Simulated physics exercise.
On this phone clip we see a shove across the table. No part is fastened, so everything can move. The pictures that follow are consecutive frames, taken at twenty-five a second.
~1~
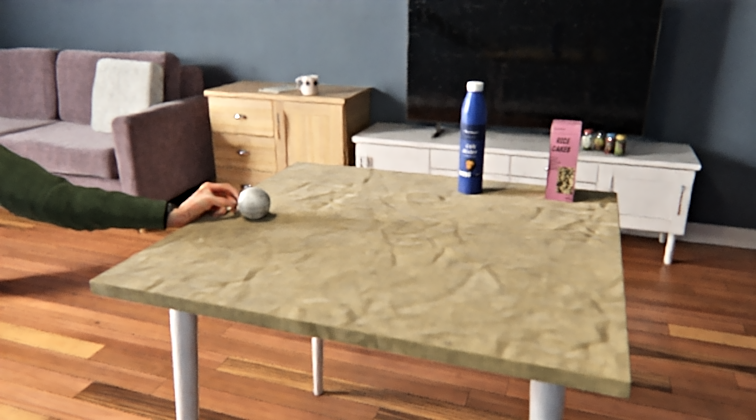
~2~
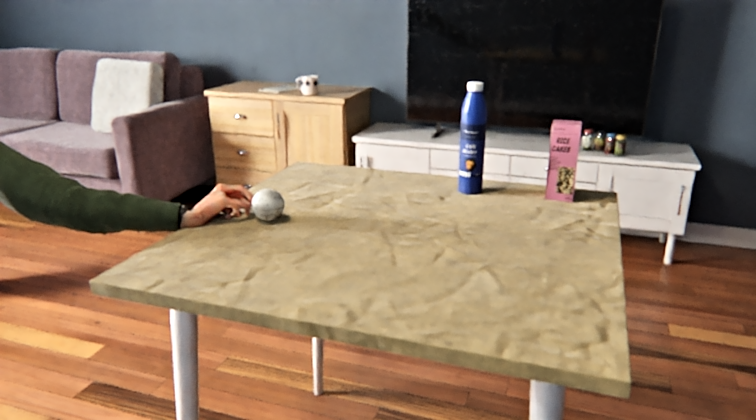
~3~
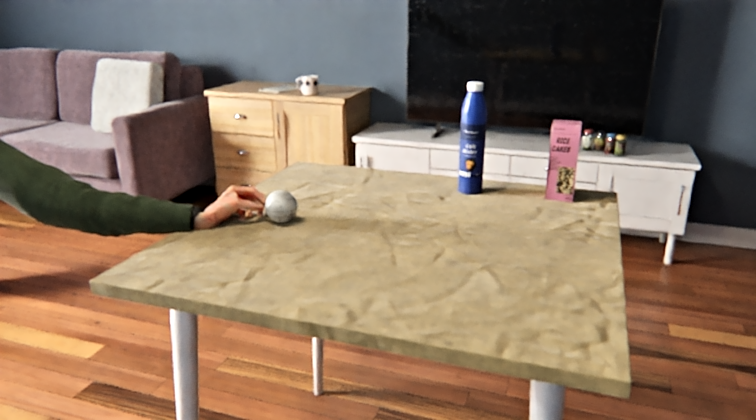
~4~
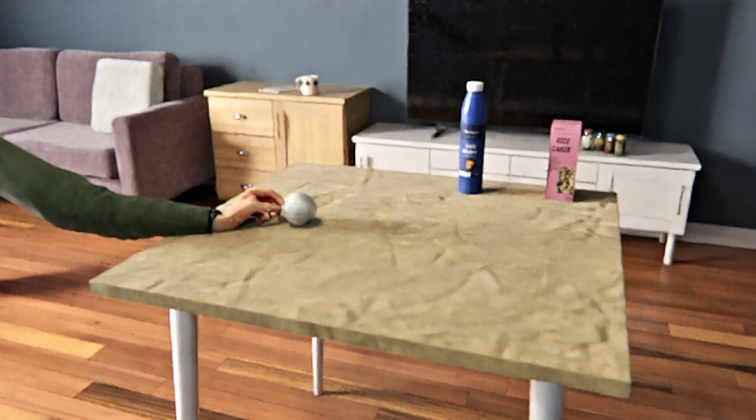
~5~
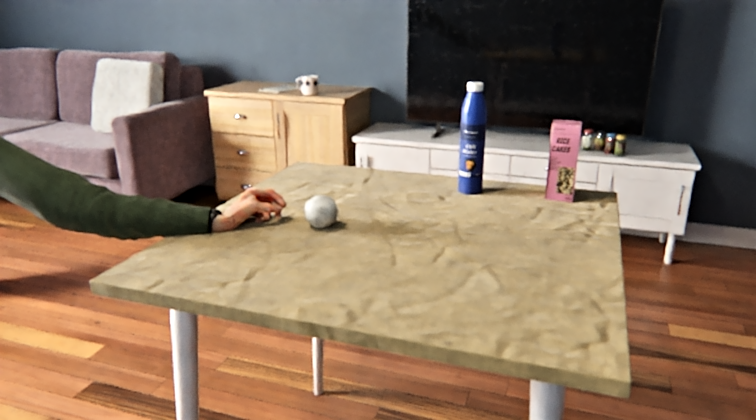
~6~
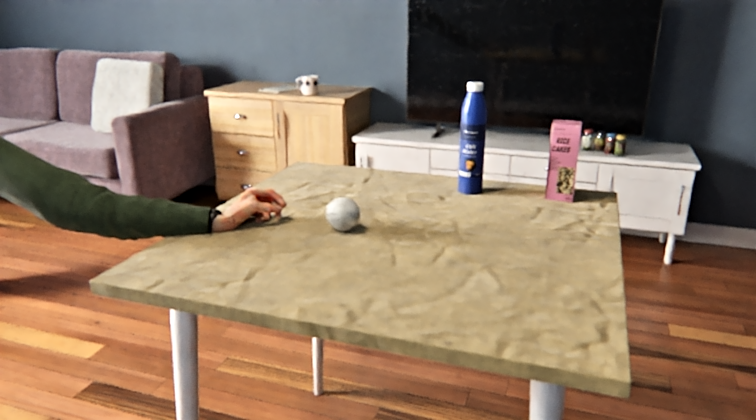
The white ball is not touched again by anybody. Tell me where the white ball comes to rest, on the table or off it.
I reckon it departs the table in the end.
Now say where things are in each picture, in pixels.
The first frame shows under the hand; white ball (255, 203).
The second frame shows under the hand; white ball (268, 205).
The third frame shows under the hand; white ball (282, 207).
The fourth frame shows white ball (300, 209).
The fifth frame shows white ball (322, 212) shifted about its own width.
The sixth frame shows white ball (344, 214) shifted about its own width.
Then, 0.30 s on from there, white ball shifted well along near (514, 235).
Then, 0.70 s on from there, white ball now off the table.
In the end, off the table, white ball.
